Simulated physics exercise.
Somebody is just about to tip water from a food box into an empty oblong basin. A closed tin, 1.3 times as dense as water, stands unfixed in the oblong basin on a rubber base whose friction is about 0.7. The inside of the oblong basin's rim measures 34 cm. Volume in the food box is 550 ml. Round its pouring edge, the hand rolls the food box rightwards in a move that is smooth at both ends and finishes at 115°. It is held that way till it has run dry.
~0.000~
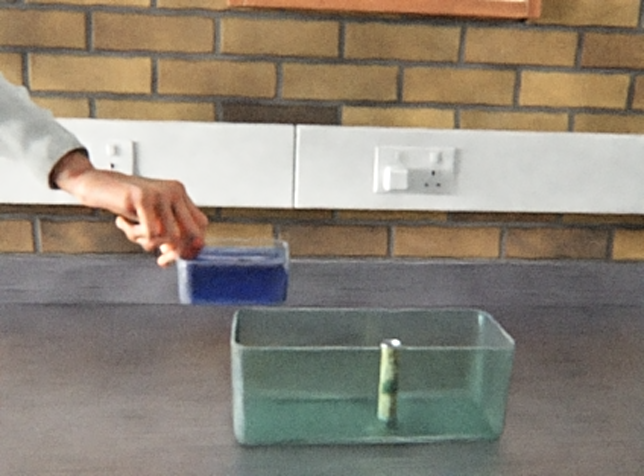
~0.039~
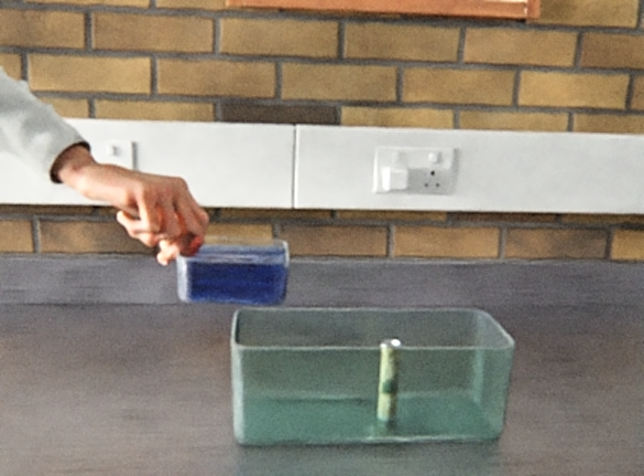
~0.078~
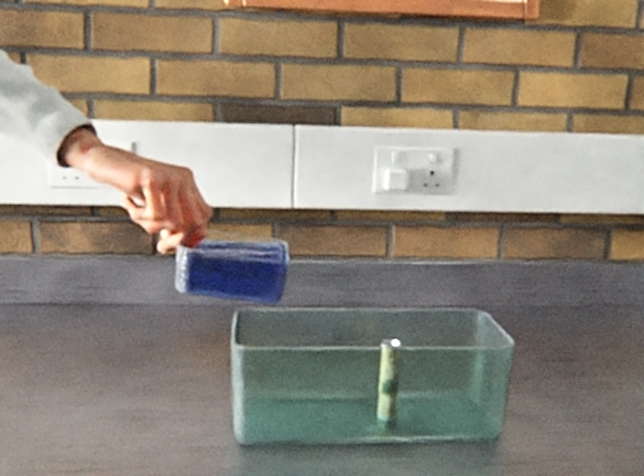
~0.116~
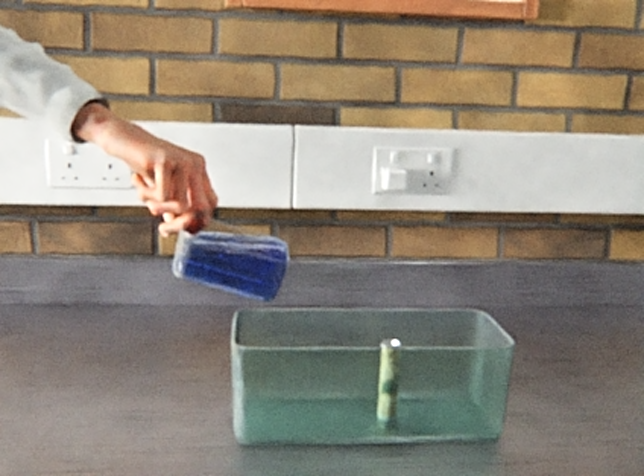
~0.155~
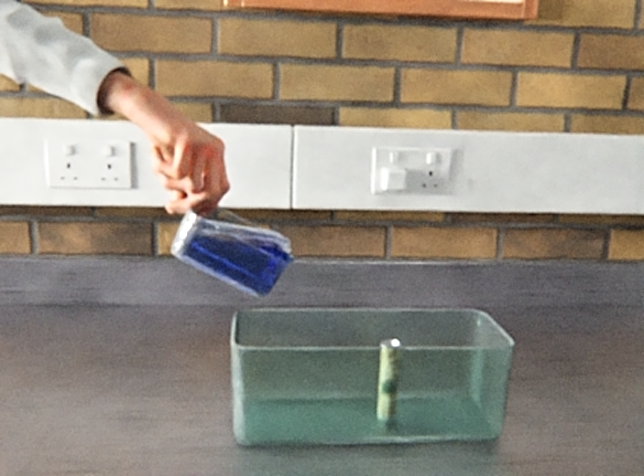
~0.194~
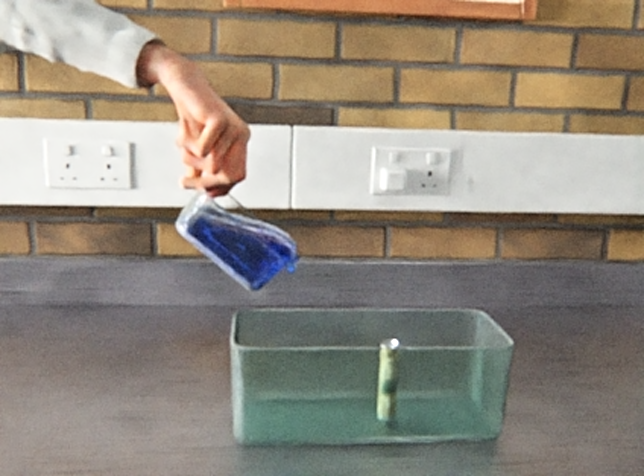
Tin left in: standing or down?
It tips.
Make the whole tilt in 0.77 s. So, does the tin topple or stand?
With that tilt, the tin tips.
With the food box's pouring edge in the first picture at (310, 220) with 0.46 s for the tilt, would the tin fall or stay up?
After that, the tin stays vertical.
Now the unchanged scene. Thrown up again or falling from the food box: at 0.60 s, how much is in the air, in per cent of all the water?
Around 6 per cent of the liquid is in flight.
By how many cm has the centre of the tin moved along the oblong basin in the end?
It finishes around 6.5 cm from where it began.
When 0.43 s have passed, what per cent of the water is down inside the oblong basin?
Around 26 percent.
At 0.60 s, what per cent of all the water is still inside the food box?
0 %.
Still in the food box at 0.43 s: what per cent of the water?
Around 12 percent.
After 0.43 s the tilt is 112° and 13 per cent is still to pour; the tin stands where it began.
After 0.60 s the tilt is 115° and 0 per cent is still to pour; the tin leans 39°.
After 0.78 s the tilt is 115° and 0 per cent is still to pour; the tin lies on its side.
After 0.98 s the tilt is 115° and 0 per cent is still to pour; the tin lies on its side.
In the end the tin lies on its side.
